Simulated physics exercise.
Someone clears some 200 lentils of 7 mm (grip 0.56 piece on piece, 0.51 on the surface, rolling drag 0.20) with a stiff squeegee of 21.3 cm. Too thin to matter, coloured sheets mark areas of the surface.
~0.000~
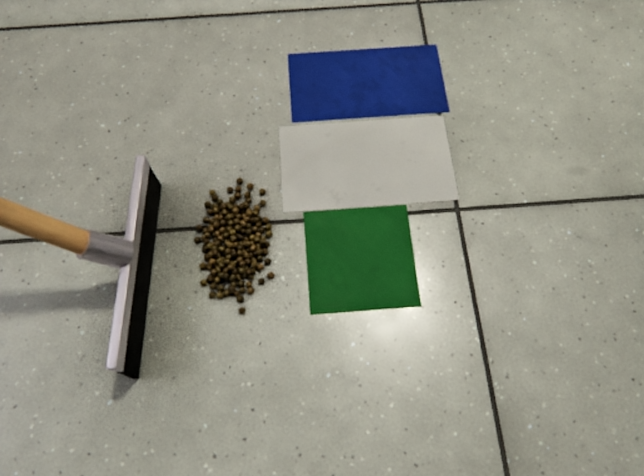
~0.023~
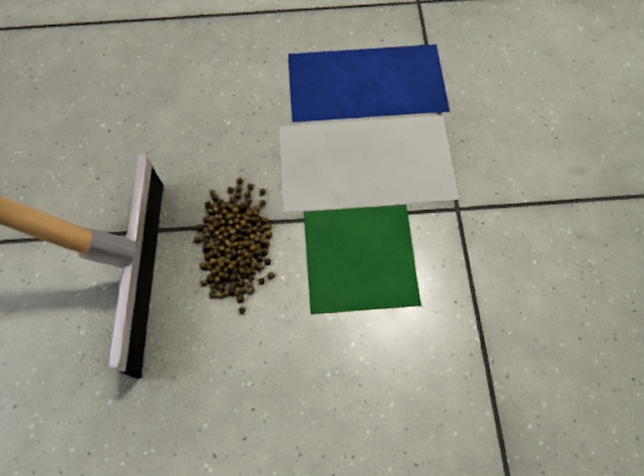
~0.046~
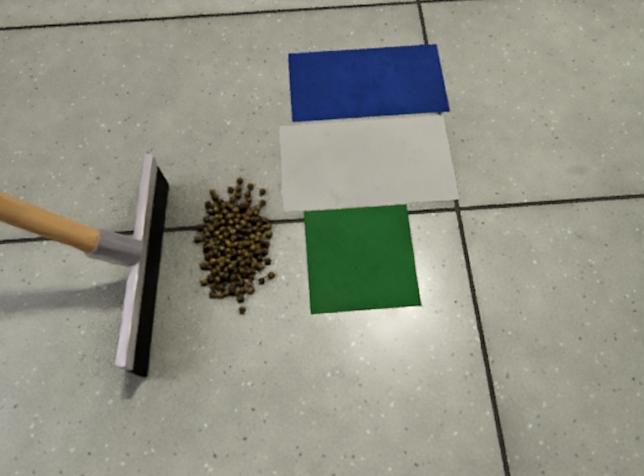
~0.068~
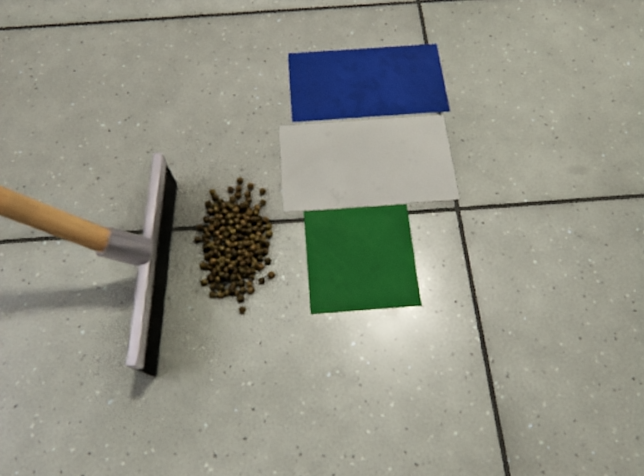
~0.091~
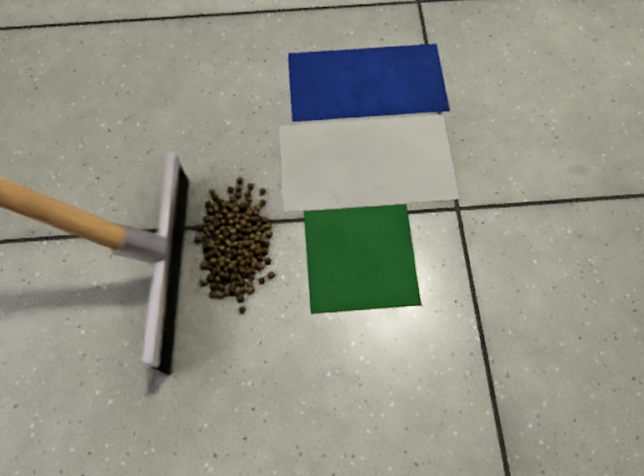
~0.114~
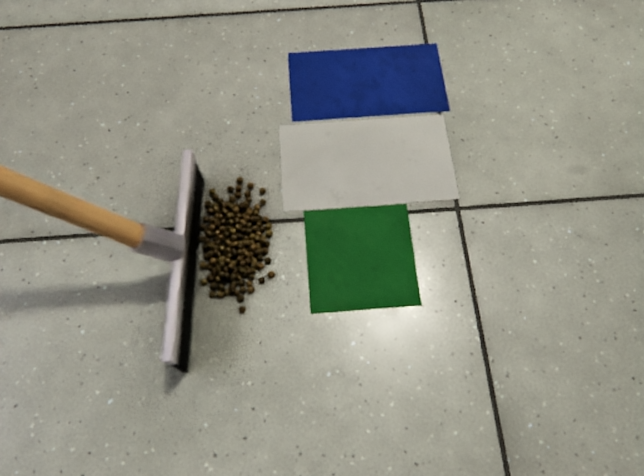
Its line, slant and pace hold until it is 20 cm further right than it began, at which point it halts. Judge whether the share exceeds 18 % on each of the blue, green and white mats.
Blue mat: Does not. Green mat: Exceeds it. White mat: Exceeds it.
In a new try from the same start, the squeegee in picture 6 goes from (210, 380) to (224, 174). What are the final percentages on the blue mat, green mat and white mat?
Final: Blue mat = 5%, green mat = 0%, white mat = 0%.
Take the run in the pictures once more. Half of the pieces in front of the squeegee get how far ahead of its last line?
I'd estimate near 6 centimetres.
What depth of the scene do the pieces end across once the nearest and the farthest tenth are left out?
About 14 cm.
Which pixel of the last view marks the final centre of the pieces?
Around pixel (396, 231).
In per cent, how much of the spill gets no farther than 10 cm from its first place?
0 per cent, about.
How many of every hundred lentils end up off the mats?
My estimate is close to 25 per cent.
Then, at 0.27 s, squeegee 16 cm from its start, spill 14 cm wide; green mat 75 %, white mat 20 %, off the mats 5 %.
After 0.43 s, squeegee 20 cm from its start, spill 17 cm wide; green mat 60 %, white mat 25 %, off the mats 15 %.
After 0.57 s, squeegee 20 cm from its start, spill 18 cm wide; green mat 50 %, white mat 25 %, off the mats 25 %.
In the end, at 0.9 s, green mat 45 %, white mat 25 %, blue mat 0 %, off the mats 25 %.
